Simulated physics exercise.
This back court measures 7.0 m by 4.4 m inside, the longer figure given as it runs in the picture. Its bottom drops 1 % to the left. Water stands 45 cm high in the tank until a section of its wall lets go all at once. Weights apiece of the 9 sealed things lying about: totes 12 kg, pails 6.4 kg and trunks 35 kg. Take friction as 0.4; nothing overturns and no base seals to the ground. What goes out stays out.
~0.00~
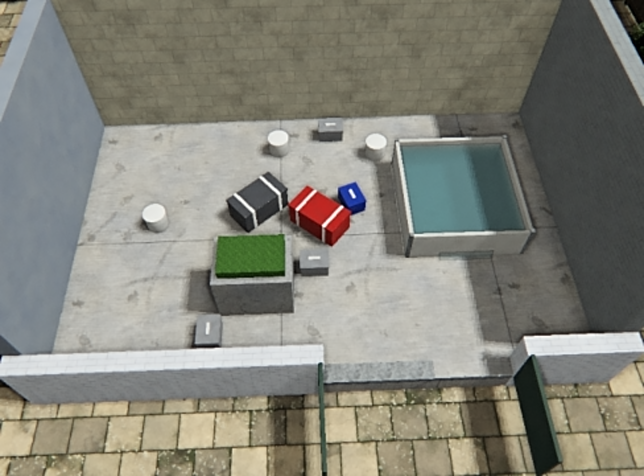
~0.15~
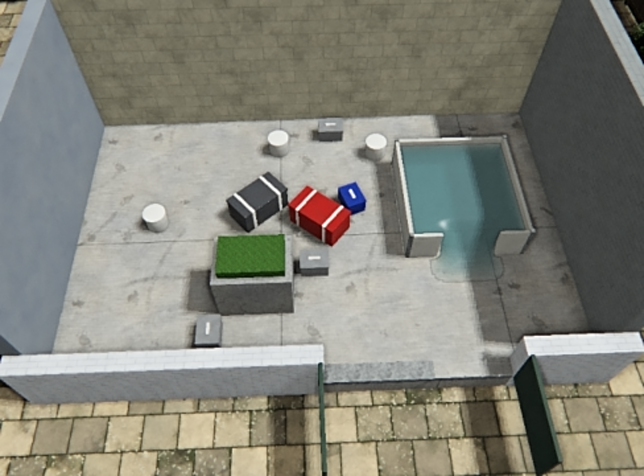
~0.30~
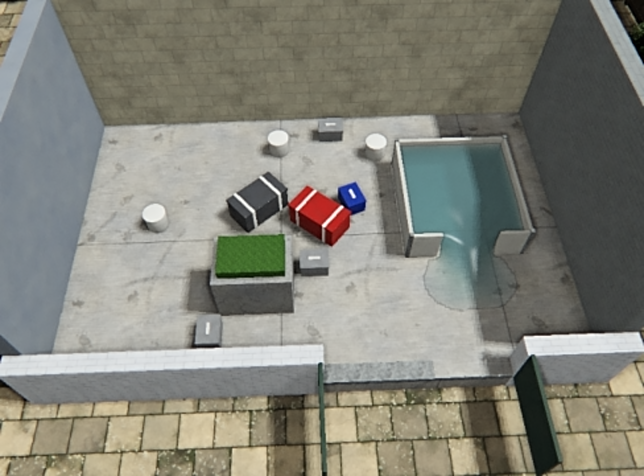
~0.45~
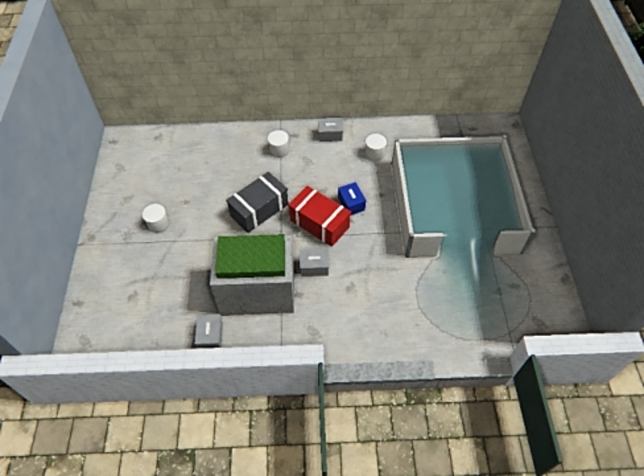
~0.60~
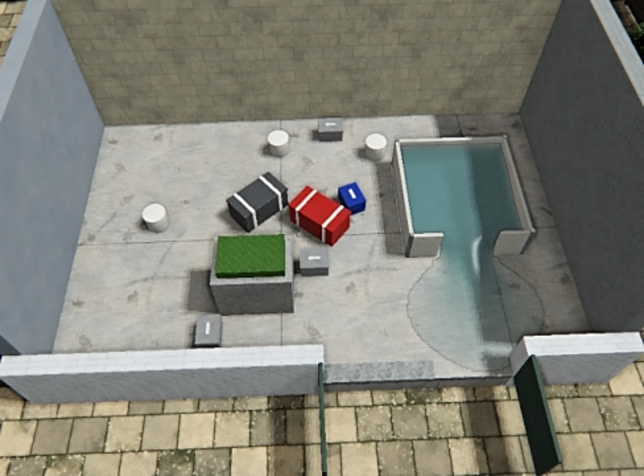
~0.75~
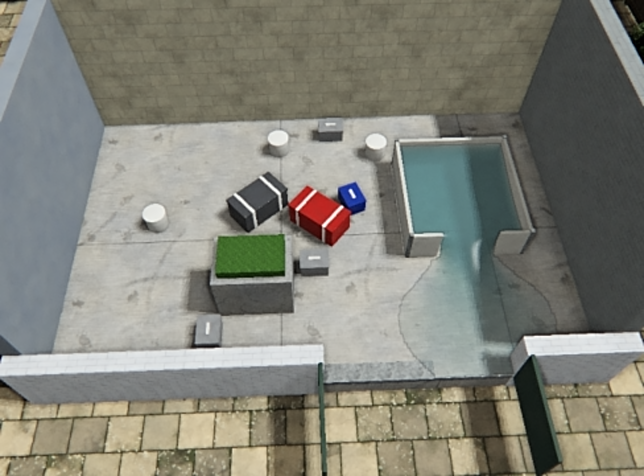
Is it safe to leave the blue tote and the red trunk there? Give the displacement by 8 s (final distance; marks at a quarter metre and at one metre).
The blue tote barely shifts, the red trunk holds its place.
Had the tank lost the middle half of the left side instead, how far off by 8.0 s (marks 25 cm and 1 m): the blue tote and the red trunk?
Then the blue tote gets carried off, the red trunk ends far away.
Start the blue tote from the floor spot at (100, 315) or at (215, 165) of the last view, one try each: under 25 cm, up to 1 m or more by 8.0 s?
In that order: It stays put; it barely shifts.
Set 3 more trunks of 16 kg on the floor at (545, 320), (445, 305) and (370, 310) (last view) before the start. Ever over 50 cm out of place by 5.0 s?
In that order: Over, past it, under.
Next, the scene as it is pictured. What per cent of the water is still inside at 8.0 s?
Some 46 per cent remains.
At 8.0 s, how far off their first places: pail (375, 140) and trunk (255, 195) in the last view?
In turn: 0 cm, 0 cm.
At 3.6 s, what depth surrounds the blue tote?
About 0 cm.
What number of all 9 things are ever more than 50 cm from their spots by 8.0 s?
I count 0.
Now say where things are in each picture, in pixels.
The blue tote at (352, 194), on the bottom; the red trunk at (320, 208), on the bottom; water covers 2.7 m2; 0 of 9 have shifted, in the first frame.
The blue tote at (352, 194), on the bottom; the red trunk at (320, 208) rests on the ground; 3.1 m2 under water; 0 of 9 have shifted, in the second frame.
The blue tote at (352, 194), on the bottom; the red trunk at (320, 208) rests on the ground; 3.6 m2 under water; 0 of 9 have shifted, in the third frame.
The blue tote at (352, 194) rests on the ground; the red trunk at (320, 208), on the bottom; 4.3 m2 under water; 0 of 9 have shifted, in the fourth frame.
The blue tote at (352, 194) rests on the ground; the red trunk at (320, 208), on the bottom; water covers 5.0 m2; 0 of 9 have shifted, in the fifth frame.
The blue tote at (352, 194) rests on the ground; the red trunk at (320, 208), on the bottom; 5.5 m2 under water; 0 of 9 have shifted, in the sixth frame.
After 1.6 s the blue tote is near (352, 194), 0.0 m from its start, aground; the red trunk is near (320, 208), 0.0 m from its start, aground; 0 of 9 are out; 0 afloat.
After 3.6 s the blue tote is near (352, 194), 0.0 m from its start, aground; the red trunk is near (320, 208), 0.0 m from its start, aground; 0 of 9 are out; 0 afloat.
After 5.6 s the blue tote is near (352, 194), 0.0 m from its start, aground; the red trunk is near (320, 208), 0.0 m from its start, aground; 0 of 9 are out; 0 afloat.
After 8.0 s the blue tote is near (352, 194), 0.0 m from its start, aground; the red trunk is near (320, 208), 0.0 m from its start, aground; 0 of 9 are out; 0 afloat.
